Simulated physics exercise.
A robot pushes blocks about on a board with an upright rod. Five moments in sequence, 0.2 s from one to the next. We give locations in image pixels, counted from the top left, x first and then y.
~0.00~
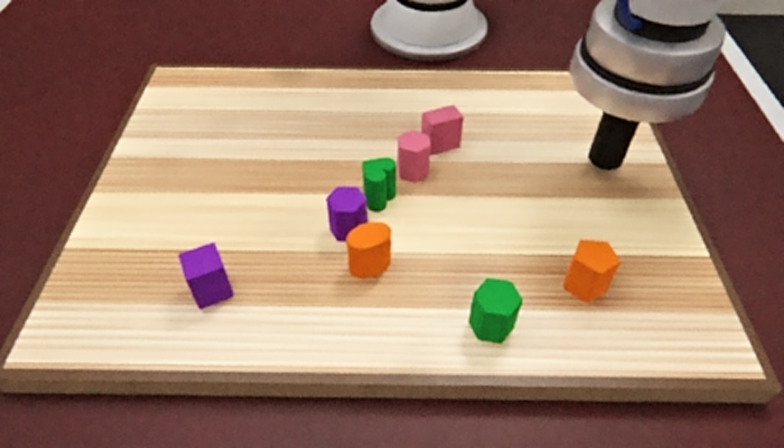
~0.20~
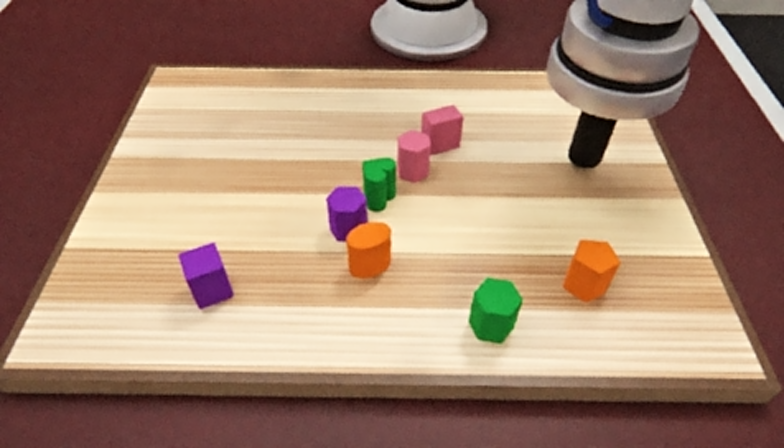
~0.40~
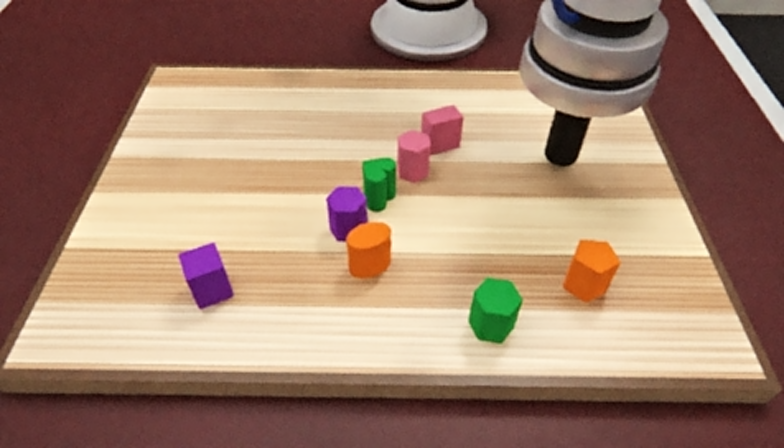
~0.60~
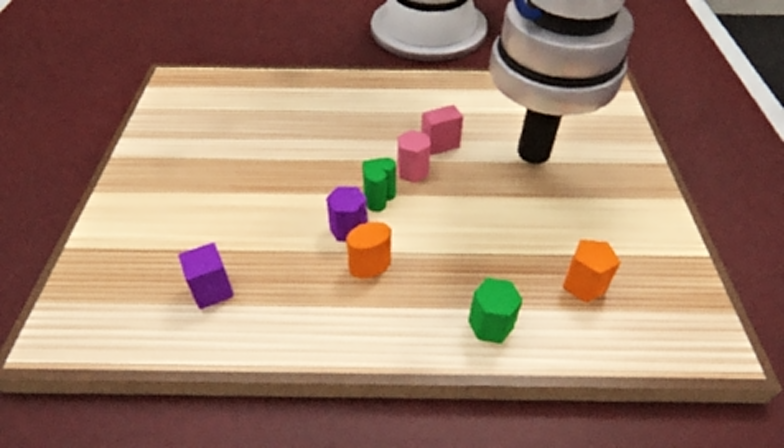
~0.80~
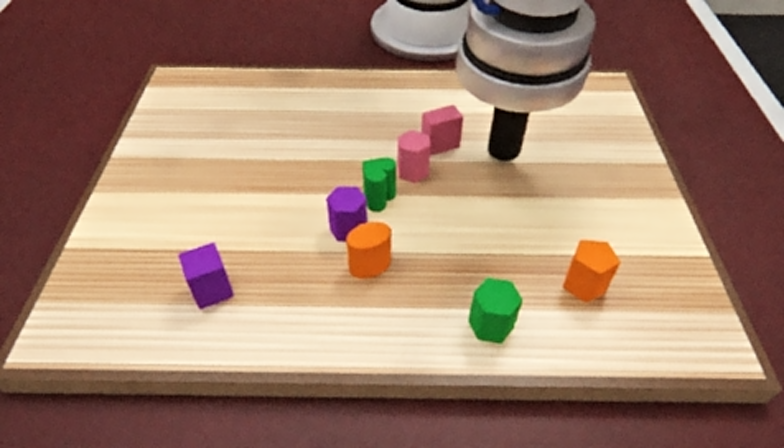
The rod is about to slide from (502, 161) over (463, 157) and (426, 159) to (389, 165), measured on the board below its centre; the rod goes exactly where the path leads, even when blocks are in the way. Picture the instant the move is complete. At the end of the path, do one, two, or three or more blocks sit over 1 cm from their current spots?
The answer is three or more blocks.
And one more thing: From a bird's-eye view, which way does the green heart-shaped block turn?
Top view: Clockwise.
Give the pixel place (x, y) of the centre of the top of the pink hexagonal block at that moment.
It comes to (386, 157).
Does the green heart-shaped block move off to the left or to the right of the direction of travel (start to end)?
Pushed left.
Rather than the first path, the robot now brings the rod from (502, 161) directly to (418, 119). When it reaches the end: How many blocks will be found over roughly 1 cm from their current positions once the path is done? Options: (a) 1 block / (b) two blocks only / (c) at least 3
a - 1 block.
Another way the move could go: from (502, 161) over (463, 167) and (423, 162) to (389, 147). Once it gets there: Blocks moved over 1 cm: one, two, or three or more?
My count: 1.
The first path, step by step. One third of the way, rod (465, 148); nothing pushed yet.
Two thirds of the way, rod (426, 149); pink hexagonal block (404, 144), turned 15° anticlockwise; pink oblong block (432, 109), turned 15° clockwise.
At the end, rod (389, 156); green heart-shaped block (375, 177), turned 20° clockwise; pink hexagonal block (386, 157), turned 80° anticlockwise; pink oblong block (432, 109), turned 15° clockwise.
